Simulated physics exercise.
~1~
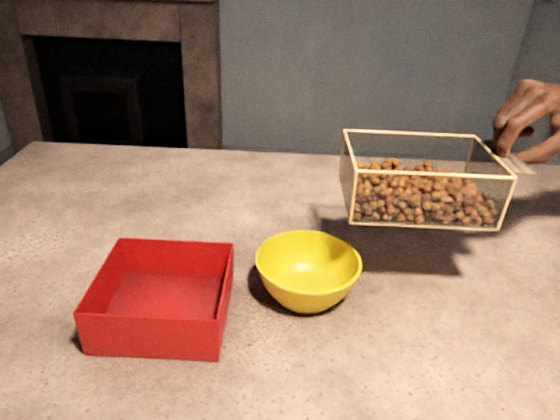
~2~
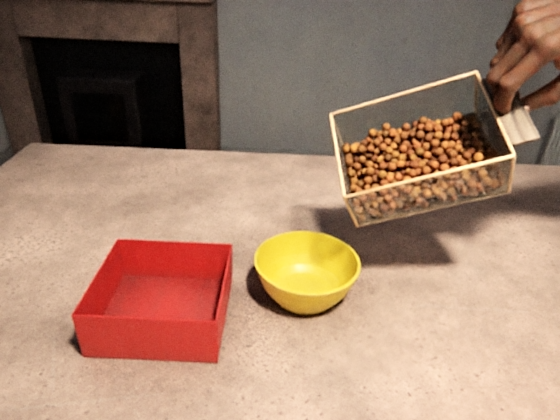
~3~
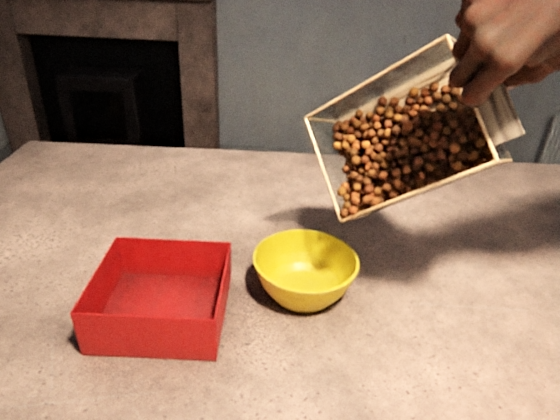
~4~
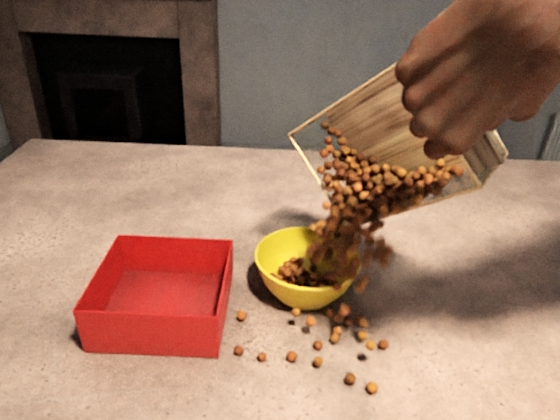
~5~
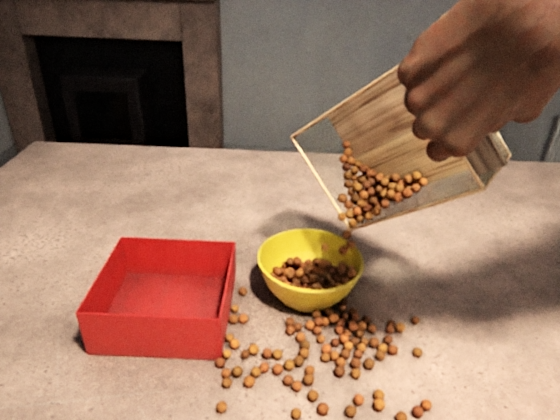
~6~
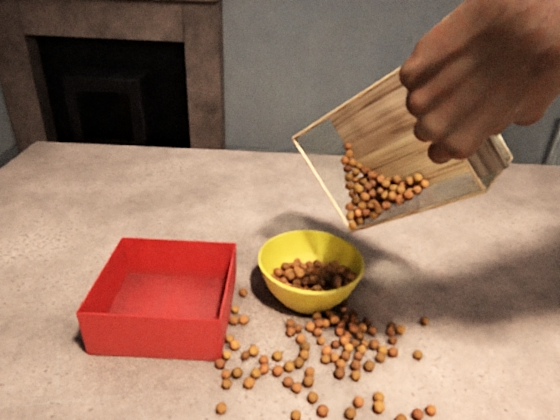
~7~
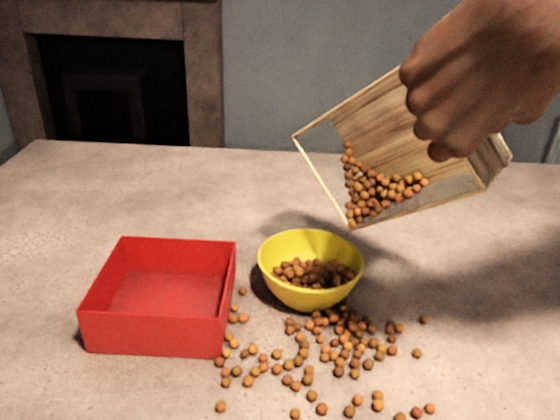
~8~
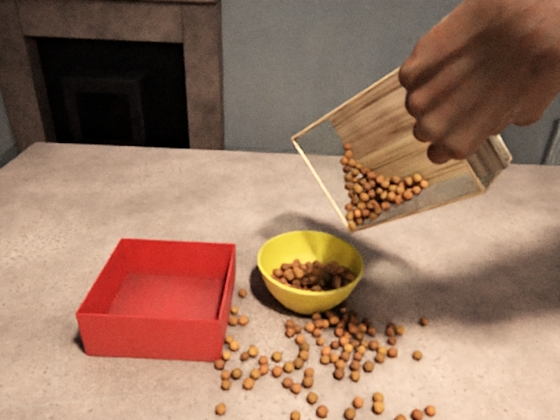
A hand tipped a clear-sided box of brown cereal balls over a yellow bowl, spilling many onto the table while others landed inside. It then held the box tilted with some balls still in it, and the red tin stayed empty.
